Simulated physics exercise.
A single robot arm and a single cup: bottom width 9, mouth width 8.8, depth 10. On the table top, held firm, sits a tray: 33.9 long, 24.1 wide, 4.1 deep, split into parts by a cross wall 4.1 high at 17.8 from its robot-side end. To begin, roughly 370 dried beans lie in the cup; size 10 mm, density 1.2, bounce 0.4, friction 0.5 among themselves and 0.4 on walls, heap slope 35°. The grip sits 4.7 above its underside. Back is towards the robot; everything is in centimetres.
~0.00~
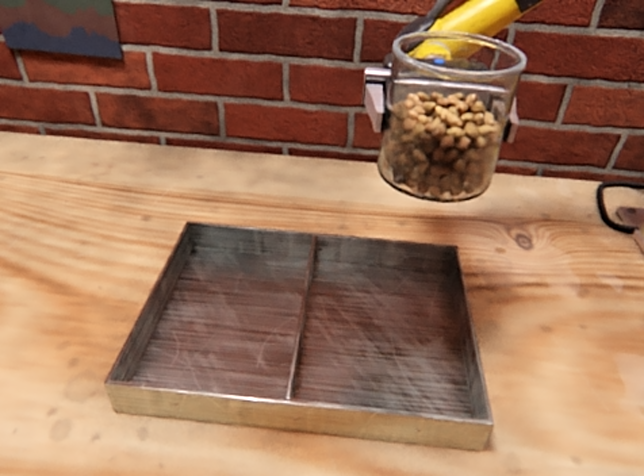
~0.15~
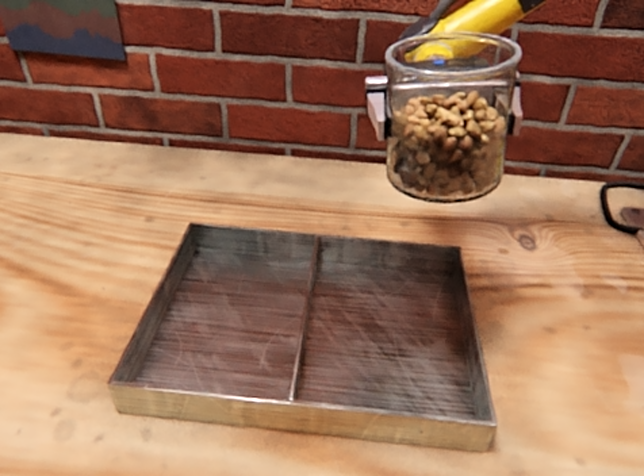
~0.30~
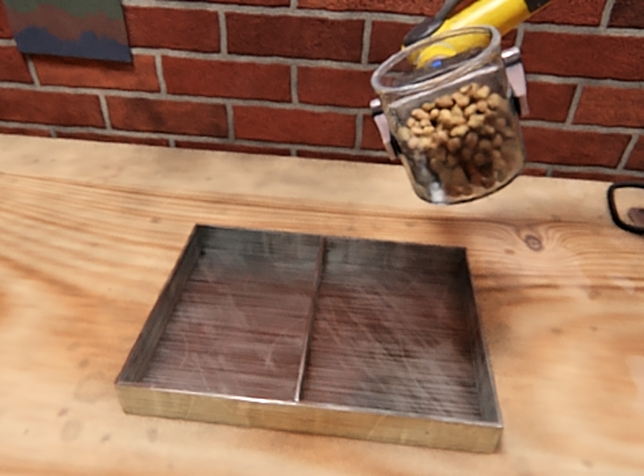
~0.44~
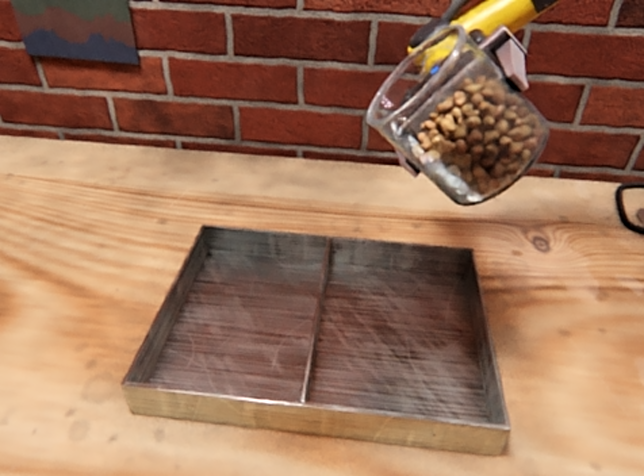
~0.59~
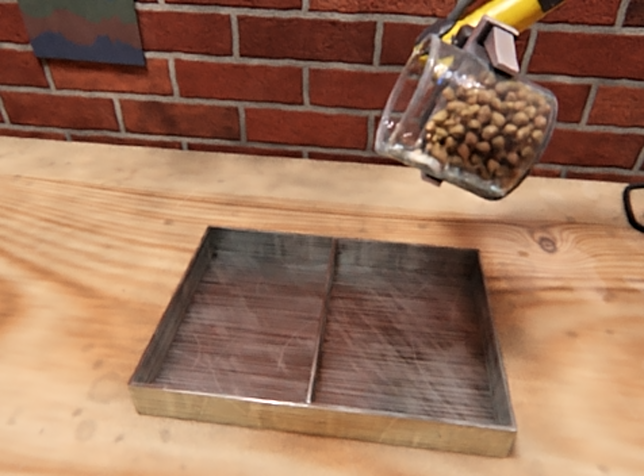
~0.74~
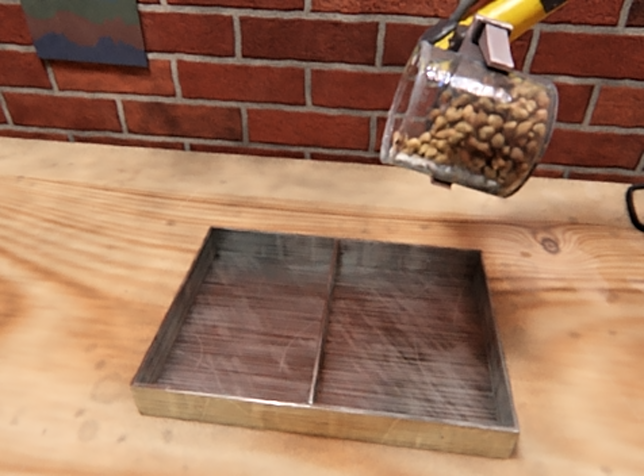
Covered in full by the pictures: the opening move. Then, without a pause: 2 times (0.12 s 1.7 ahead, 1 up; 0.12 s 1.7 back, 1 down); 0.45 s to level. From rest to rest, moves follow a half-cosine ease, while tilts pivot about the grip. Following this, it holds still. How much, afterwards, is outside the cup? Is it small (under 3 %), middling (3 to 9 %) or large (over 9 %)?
Middling.
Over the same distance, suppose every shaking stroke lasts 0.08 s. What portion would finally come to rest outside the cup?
About 20 per cent in that case.
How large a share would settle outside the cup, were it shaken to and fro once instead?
In that case it would be roughly 0 per cent.
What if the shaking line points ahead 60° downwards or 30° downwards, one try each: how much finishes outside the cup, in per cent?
First try about 0 %, second try about 0 %.
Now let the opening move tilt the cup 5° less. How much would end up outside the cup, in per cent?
Then something close to 0 in a hundred.
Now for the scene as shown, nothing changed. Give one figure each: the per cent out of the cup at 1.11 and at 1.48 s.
Readings in order: 0, 5.
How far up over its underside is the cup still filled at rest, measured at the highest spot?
Roughly 9.0 centimetres.
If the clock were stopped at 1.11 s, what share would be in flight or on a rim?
Around 1 per cent of the load.
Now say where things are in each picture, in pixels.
Cup middle at (444, 118), level; upper third of the load around (446, 119), from x 385 to 495, top at y 95; 366 in the cup, in the first picture.
Cup middle at (447, 118), tilted 7° forward; upper third of the load around (453, 119), from x 395 to 500, top at y 95, in the second picture.
Cup middle at (451, 119), tilted 26° forward; upper third of the load around (470, 117), from x 400 to 515, top at y 85, in the third picture.
Cup middle at (456, 121), tilted 50° forward; upper third of the load around (485, 111), from x 415 to 535, top at y 80, in the fourth picture.
Cup middle at (461, 122), tilted 69° forward; upper third of the load around (495, 106), from x 415 to 540, top at y 75, in the fifth picture.
Cup middle at (463, 123), tilted 76° forward; upper third of the load around (500, 108), from x 400 to 540, top at y 80; 366 in the cup, in the sixth picture.
By 1.11 s, tilted 76° forward, highest piece 29 above the table; 361 in the cup, 2 in the robot-side part, 3 in flight or on a rim.
By 1.48 s, tilted 28° forward, highest piece 30 above the table; 348 in the cup, 13 in the robot-side part, 5 in the far-side part.
By 1.87 s, level, highest piece 31 above the table; 348 in the cup, 13 in the robot-side part, 5 in the far-side part.
By 2.92 s, level, highest piece 31 above the table; 348 in the cup, 13 in the robot-side part, 5 in the far-side part.
Final count, 348 in the cup, 13 in the robot-side part, 5 in the far-side part. That is 5 % outside the cup.
